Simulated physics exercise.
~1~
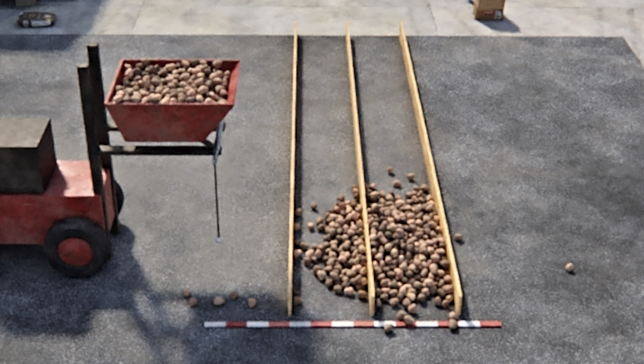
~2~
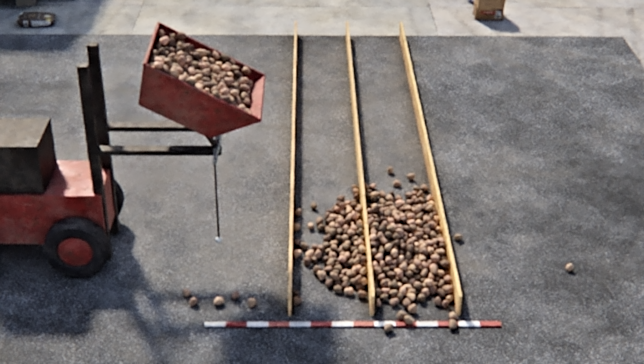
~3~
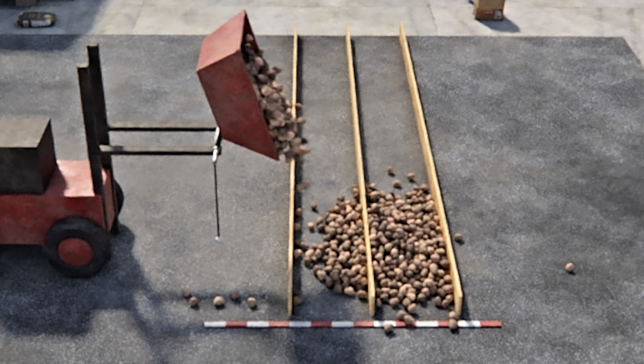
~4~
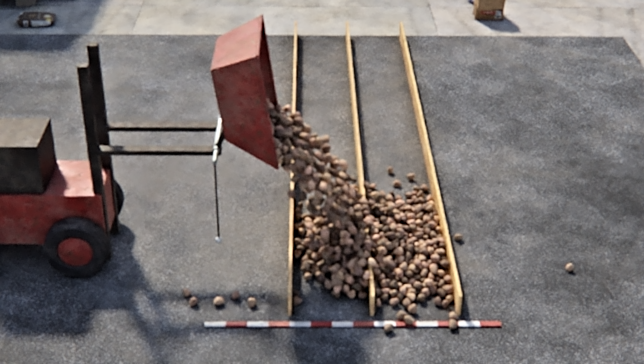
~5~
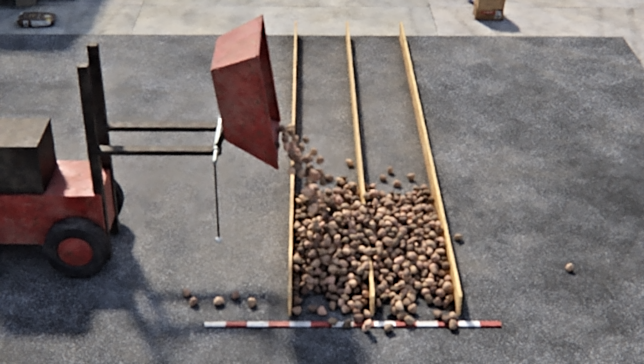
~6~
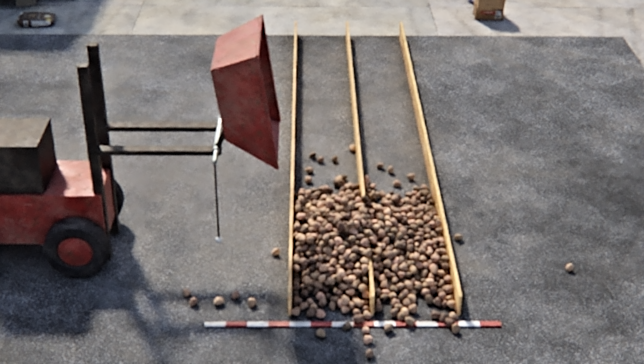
On dark paved ground, a red forklift tips its skip, spilling brown stones onto a heap between planks.
